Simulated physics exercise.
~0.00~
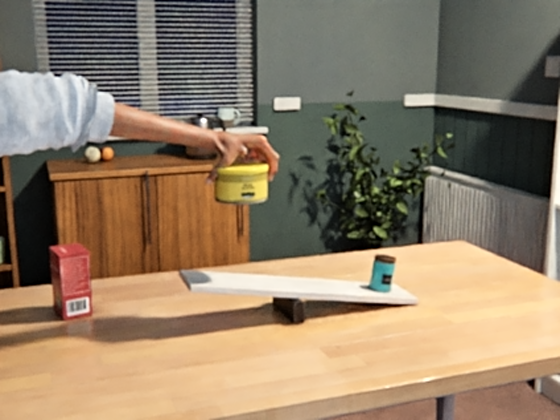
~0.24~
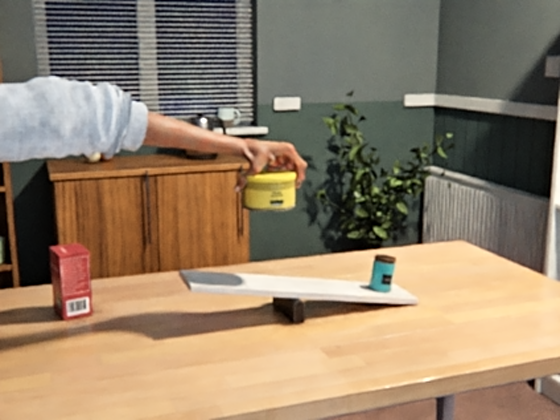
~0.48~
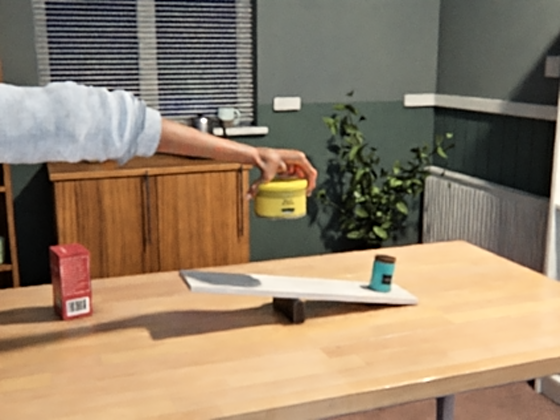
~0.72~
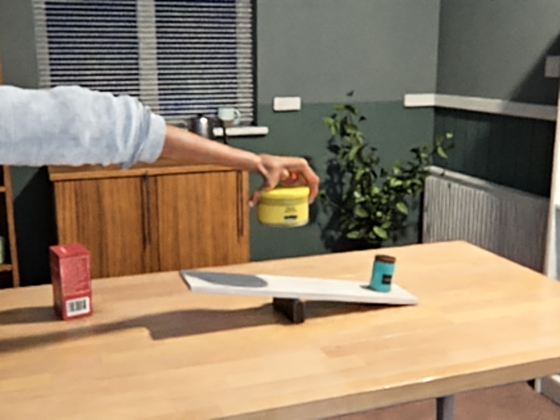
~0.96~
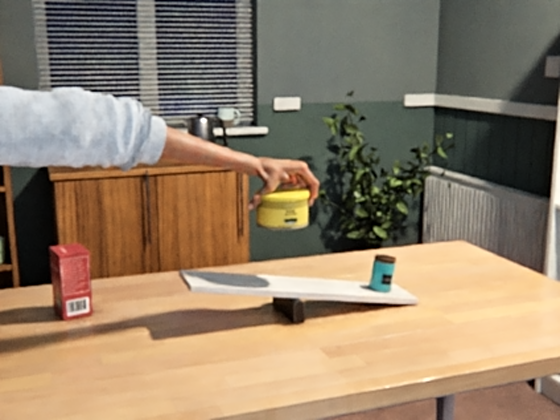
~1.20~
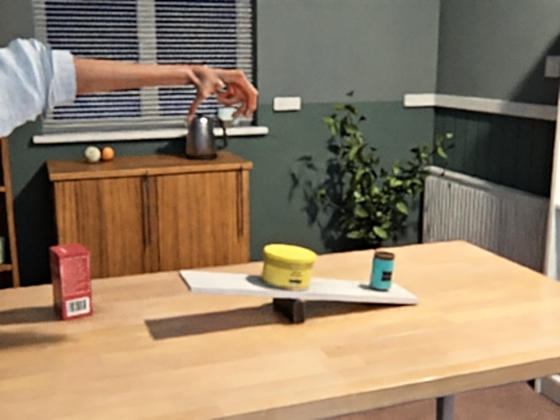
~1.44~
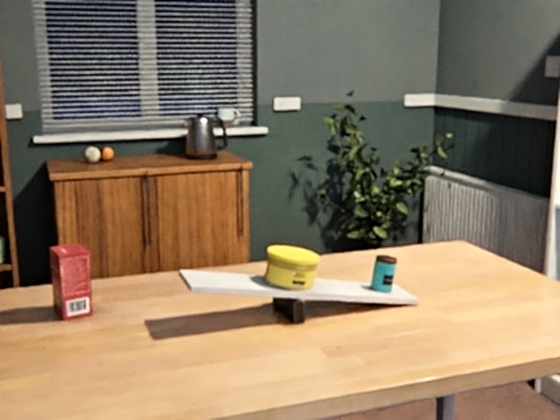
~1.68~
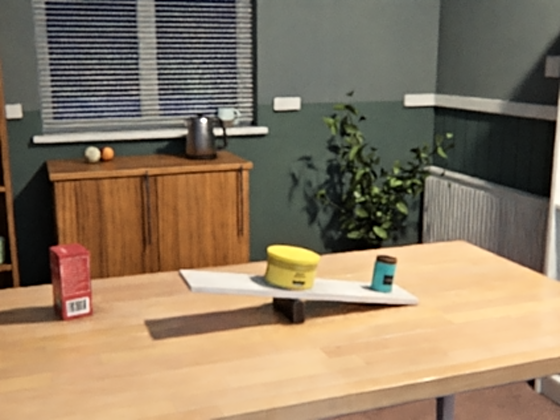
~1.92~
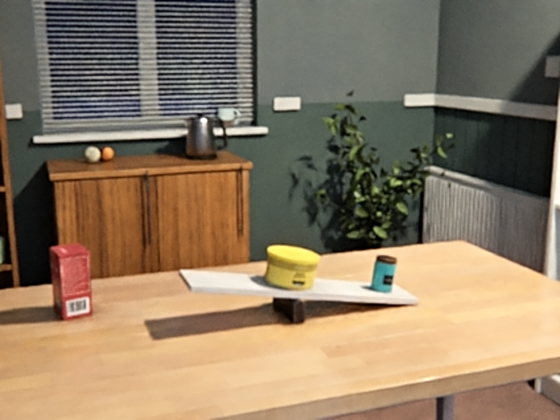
A hand held a yellow tub over a tilted white plank balanced on a small block, moved it right and let it drop near the middle, then withdrew. The plank stayed tipped down toward the turquoise shaker on the right, with the tub resting upon it.
